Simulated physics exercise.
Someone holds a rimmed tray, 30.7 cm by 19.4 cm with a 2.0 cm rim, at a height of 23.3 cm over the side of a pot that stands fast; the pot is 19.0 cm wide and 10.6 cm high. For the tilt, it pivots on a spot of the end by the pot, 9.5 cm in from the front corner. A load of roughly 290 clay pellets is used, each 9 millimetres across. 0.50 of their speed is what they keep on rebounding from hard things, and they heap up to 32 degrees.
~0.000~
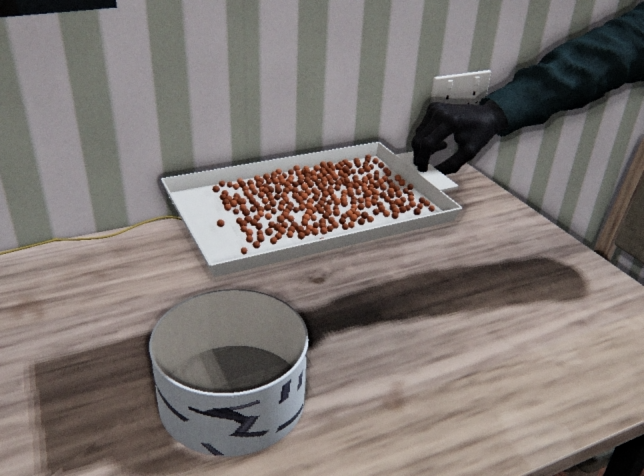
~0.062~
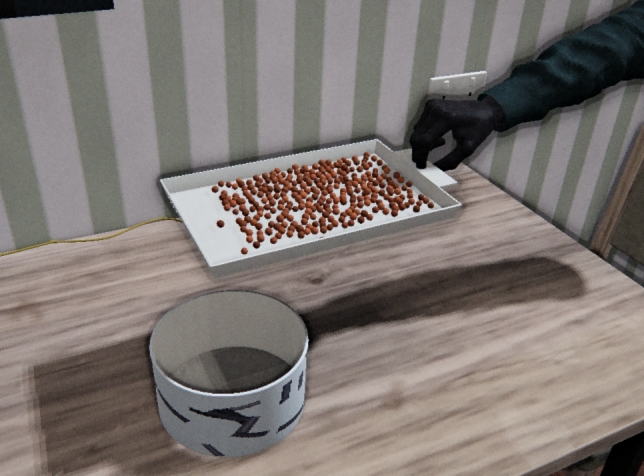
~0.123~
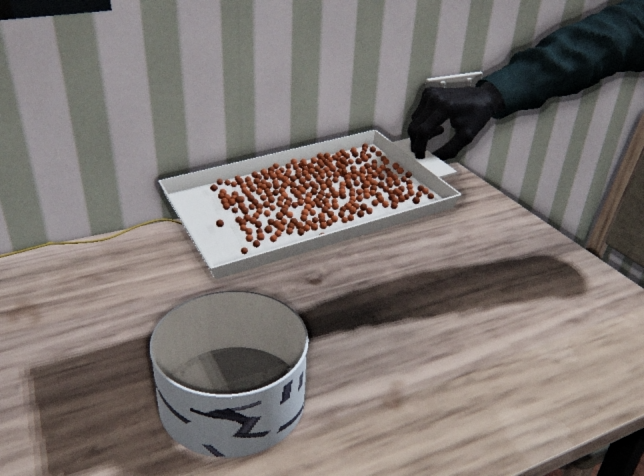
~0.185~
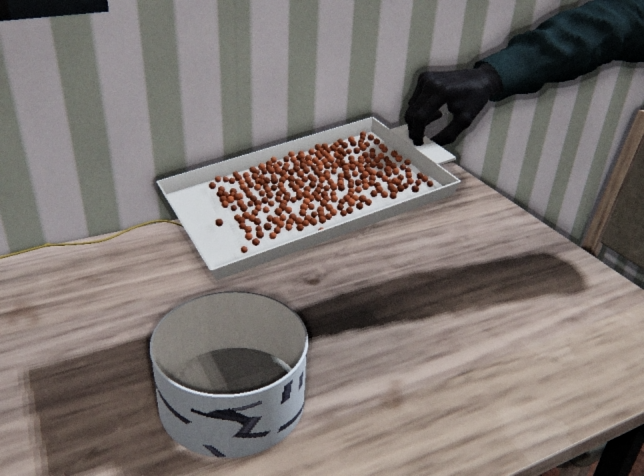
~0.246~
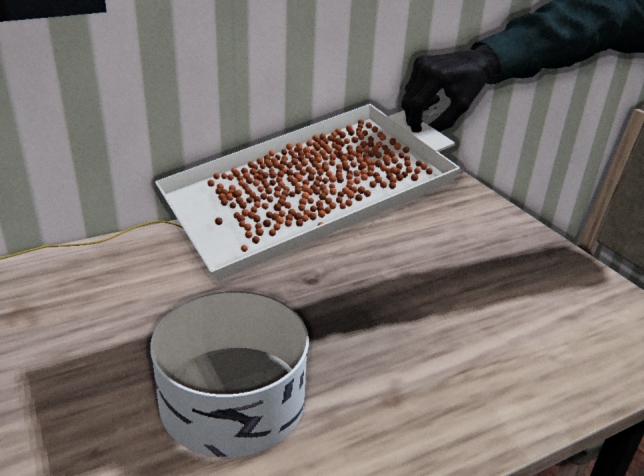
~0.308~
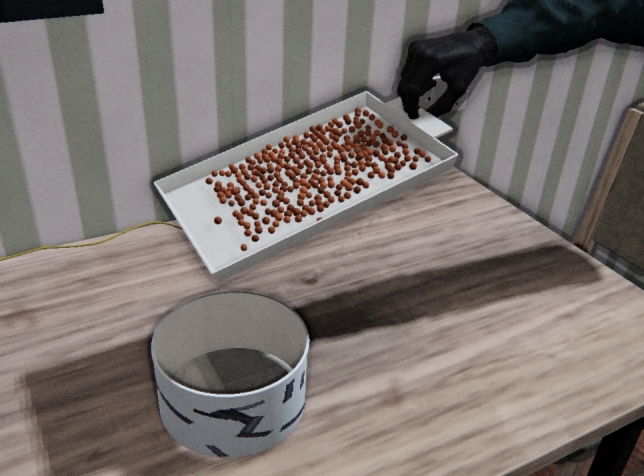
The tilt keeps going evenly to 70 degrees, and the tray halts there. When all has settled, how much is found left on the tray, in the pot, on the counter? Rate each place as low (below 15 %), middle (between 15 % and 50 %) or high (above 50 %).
Ratings: Left on the tray high; pot low; counter low.
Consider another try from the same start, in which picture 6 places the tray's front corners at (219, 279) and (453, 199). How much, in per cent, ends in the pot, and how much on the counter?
Pot 0 % / counter 0 %.
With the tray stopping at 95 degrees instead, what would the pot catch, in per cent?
50 %.
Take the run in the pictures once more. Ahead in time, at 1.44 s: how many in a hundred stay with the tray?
I'd put it at roughly 90 per cent.
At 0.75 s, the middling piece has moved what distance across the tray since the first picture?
I'd say close to 12 centimetres.
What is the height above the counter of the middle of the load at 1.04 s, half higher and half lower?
Roughly 28 centimetres.
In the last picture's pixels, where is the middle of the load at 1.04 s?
(207, 210), roughly.
After 0.75 s, tilt 41 degrees; the tray holds 100 %, the pot 0 %.
After 1.04 s, tilt 59 degrees; the tray holds 95 %, the pot 0 %.
After 1.44 s, tilt 70 degrees; the tray holds 90 %, the pot 5 %.
At rest (2.4 s), tray 90 %, pot 5 %, counter 5 %.
